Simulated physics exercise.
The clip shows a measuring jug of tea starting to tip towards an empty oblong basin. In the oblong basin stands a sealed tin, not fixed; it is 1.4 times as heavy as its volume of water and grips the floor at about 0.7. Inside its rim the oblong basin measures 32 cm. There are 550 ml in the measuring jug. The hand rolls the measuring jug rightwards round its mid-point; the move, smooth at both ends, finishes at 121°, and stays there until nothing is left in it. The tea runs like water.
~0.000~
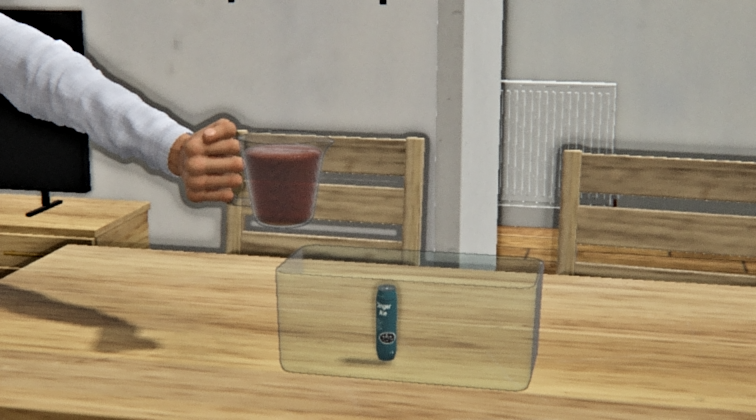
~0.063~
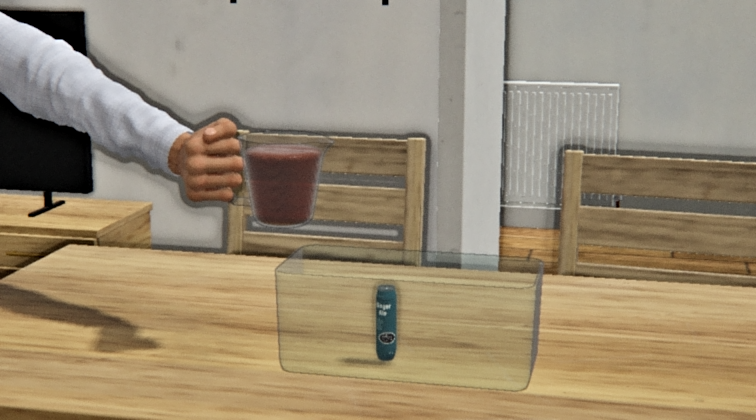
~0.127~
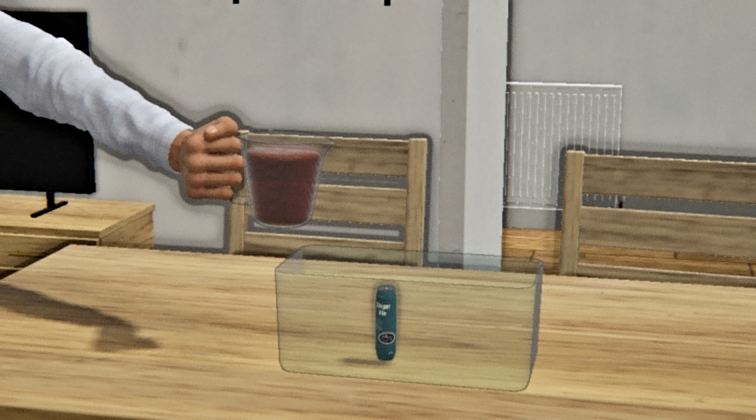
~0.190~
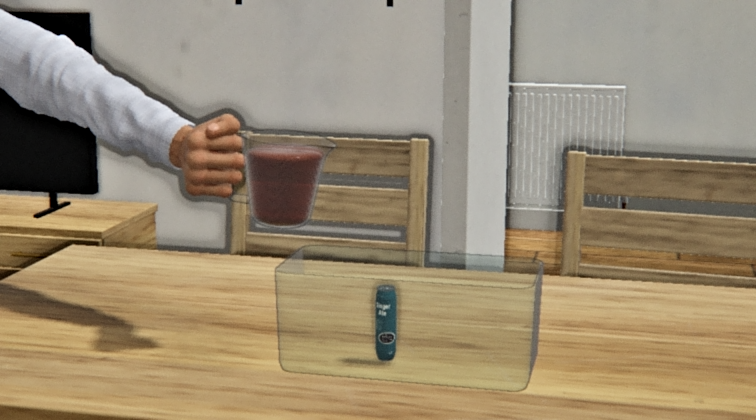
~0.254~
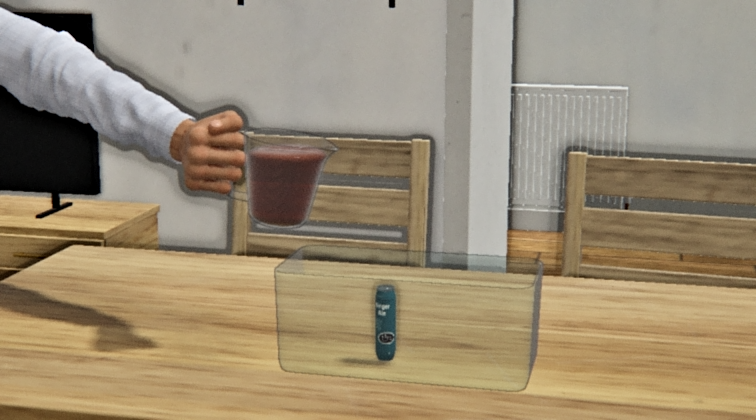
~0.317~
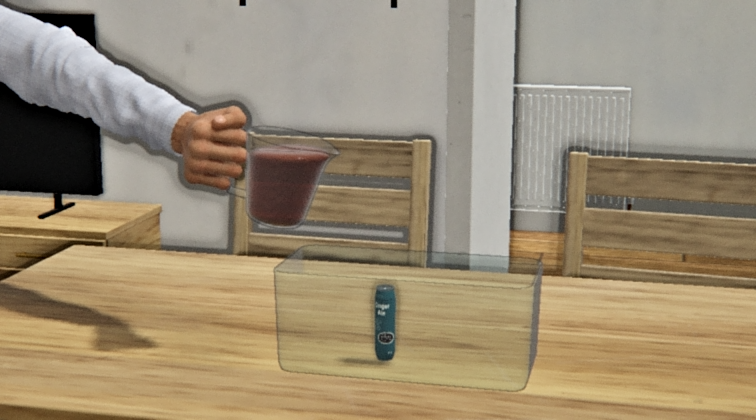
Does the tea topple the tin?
It topples.
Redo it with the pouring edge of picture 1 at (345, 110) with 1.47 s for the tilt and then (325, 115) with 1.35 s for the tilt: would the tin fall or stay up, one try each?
First it falls; then it topples.
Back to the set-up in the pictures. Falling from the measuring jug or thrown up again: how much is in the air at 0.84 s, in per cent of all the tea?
About 16 per cent.
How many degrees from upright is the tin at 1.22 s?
About 25°.
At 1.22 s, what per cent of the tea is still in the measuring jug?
About 7 per cent.
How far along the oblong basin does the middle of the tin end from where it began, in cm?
Some 6.5 cm.
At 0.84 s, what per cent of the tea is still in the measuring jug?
Some 66 per cent.
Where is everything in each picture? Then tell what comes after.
In the first picture, tilt 0°; pouring edge (334, 141); surface from (247, 148) to (323, 151); the oblong basin's rim runs from (289, 259) to (539, 275); the tin's top is at (387, 291).
In the second picture, tilt 0°; pouring edge (334, 141); surface from (247, 148) to (322, 152).
In the third picture, tilt 2°; pouring edge (335, 143); surface from (248, 148) to (323, 152).
In the fourth picture, tilt 4°; pouring edge (337, 145); surface from (249, 148) to (326, 152).
In the fifth picture, tilt 8°; pouring edge (338, 149); surface from (251, 149) to (327, 153).
In the sixth picture, tilt 12°; pouring edge (340, 153); surface from (253, 149) to (331, 154).
After 0.84 s the tilt is 68° and 66 per cent is still to pour; the tin stands where it began.
After 1.22 s the tilt is 108° and 7 per cent is still to pour; the tin leans 24°.
After 1.62 s the tilt is 121° and 0 per cent is still to pour; the tin lies on its side.
After 2.05 s the tilt is 121° and 0 per cent is still to pour; the tin lies on its side.
In the end the tin lies on its side.
